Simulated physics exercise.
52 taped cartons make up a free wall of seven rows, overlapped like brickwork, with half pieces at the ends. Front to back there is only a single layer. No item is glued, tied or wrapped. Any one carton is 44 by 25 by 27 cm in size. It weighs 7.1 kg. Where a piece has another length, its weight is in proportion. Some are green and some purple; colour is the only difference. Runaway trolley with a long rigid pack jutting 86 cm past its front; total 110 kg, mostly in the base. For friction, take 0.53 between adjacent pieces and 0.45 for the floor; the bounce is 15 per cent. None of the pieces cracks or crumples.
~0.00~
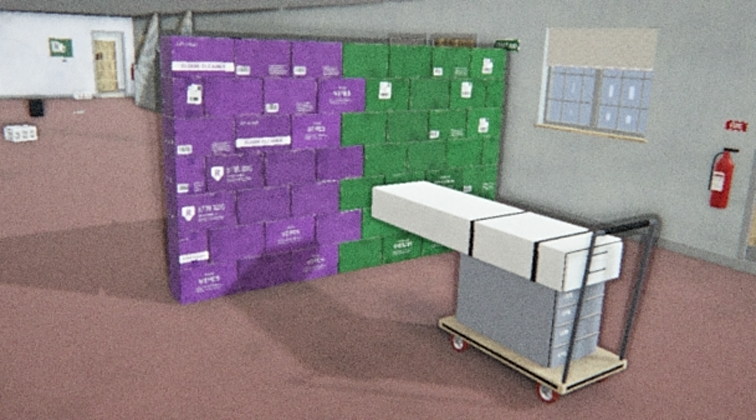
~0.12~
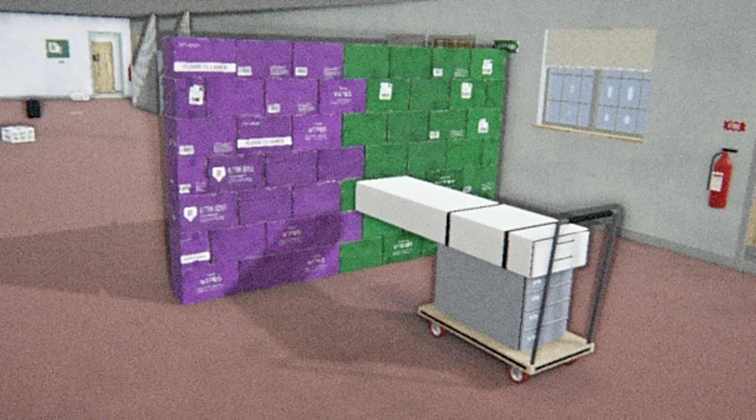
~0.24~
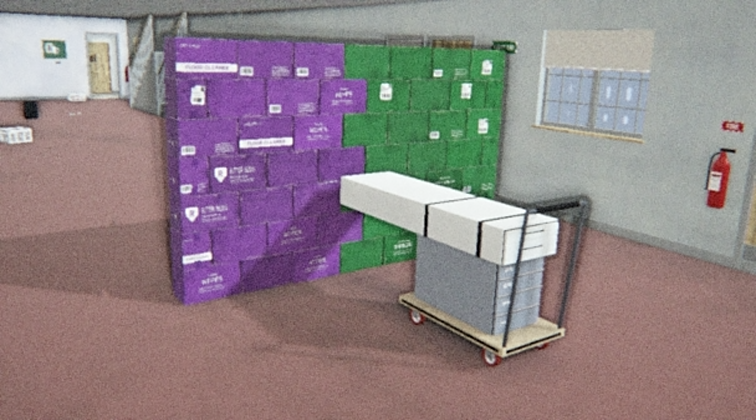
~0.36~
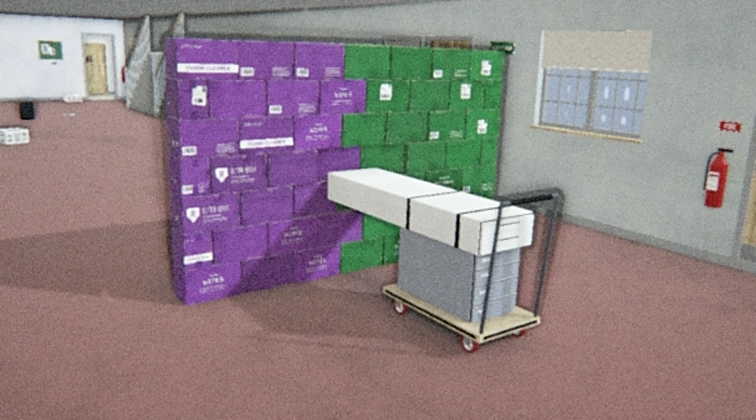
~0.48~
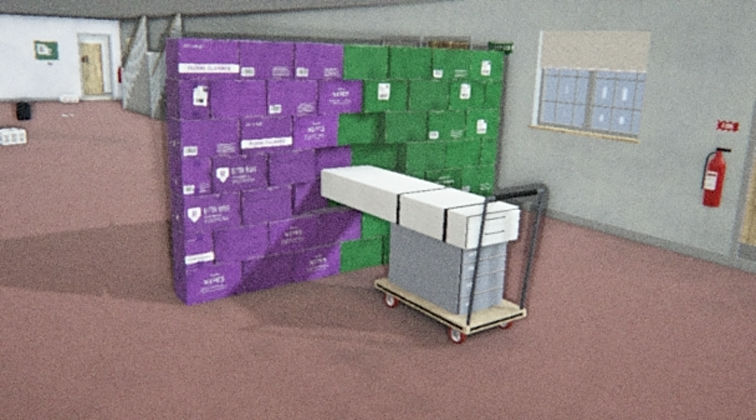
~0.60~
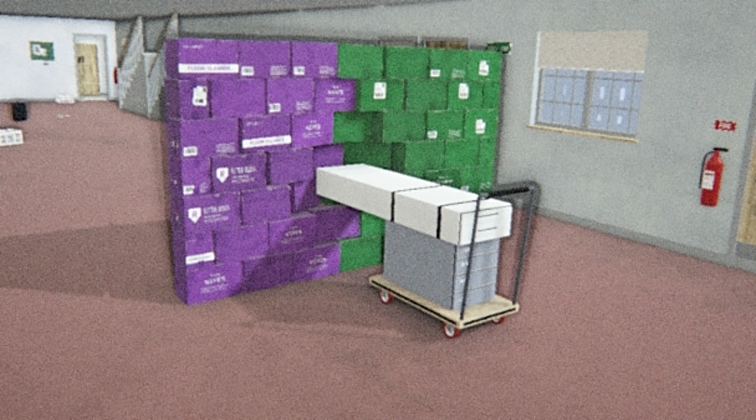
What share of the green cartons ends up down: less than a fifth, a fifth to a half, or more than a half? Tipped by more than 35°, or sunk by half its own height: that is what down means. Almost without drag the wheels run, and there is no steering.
A fifth to a half.
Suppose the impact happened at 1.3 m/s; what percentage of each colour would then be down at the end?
Result - green: 0%; purple: 0%.
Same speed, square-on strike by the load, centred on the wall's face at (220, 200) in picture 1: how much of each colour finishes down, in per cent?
Down at the end: Green 0 percent, purple 80 percent.
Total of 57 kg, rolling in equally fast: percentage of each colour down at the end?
You'd get green 0 and purple 0 percent.
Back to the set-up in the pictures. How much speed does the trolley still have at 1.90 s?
Something like 0.0 m/s, I'd say.
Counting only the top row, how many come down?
Count: 6.
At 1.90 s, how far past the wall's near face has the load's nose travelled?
Roughly 35 cm past it.
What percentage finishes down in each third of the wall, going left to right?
40, 70 and 10 per cent, from left to right.
By 1.34 s, load 37 cm past the wall's line, still rolling; 4 of the 28 green cartons down (5 of 52 in all colours); top green carton tilted 24°, 14 cm lower; top purple carton tilted 26°, 11 cm lower.
By 1.90 s, load 37 cm past the wall's line, stopped; 9 of the 28 green cartons down (21 of 52 in all colours); top green carton on its side; top purple carton tilted 65°, 1.51 m lower.
When it is over (3.7 s), load 37 cm past the wall's line, stopped; 9 of the 28 green cartons down (21 of 52 in all colours); top green carton upside down; top purple carton upside down. That is 32 per cent. In pixels of the last frame, middles, top green carton near (308, 203), top purple carton near (40, 186).
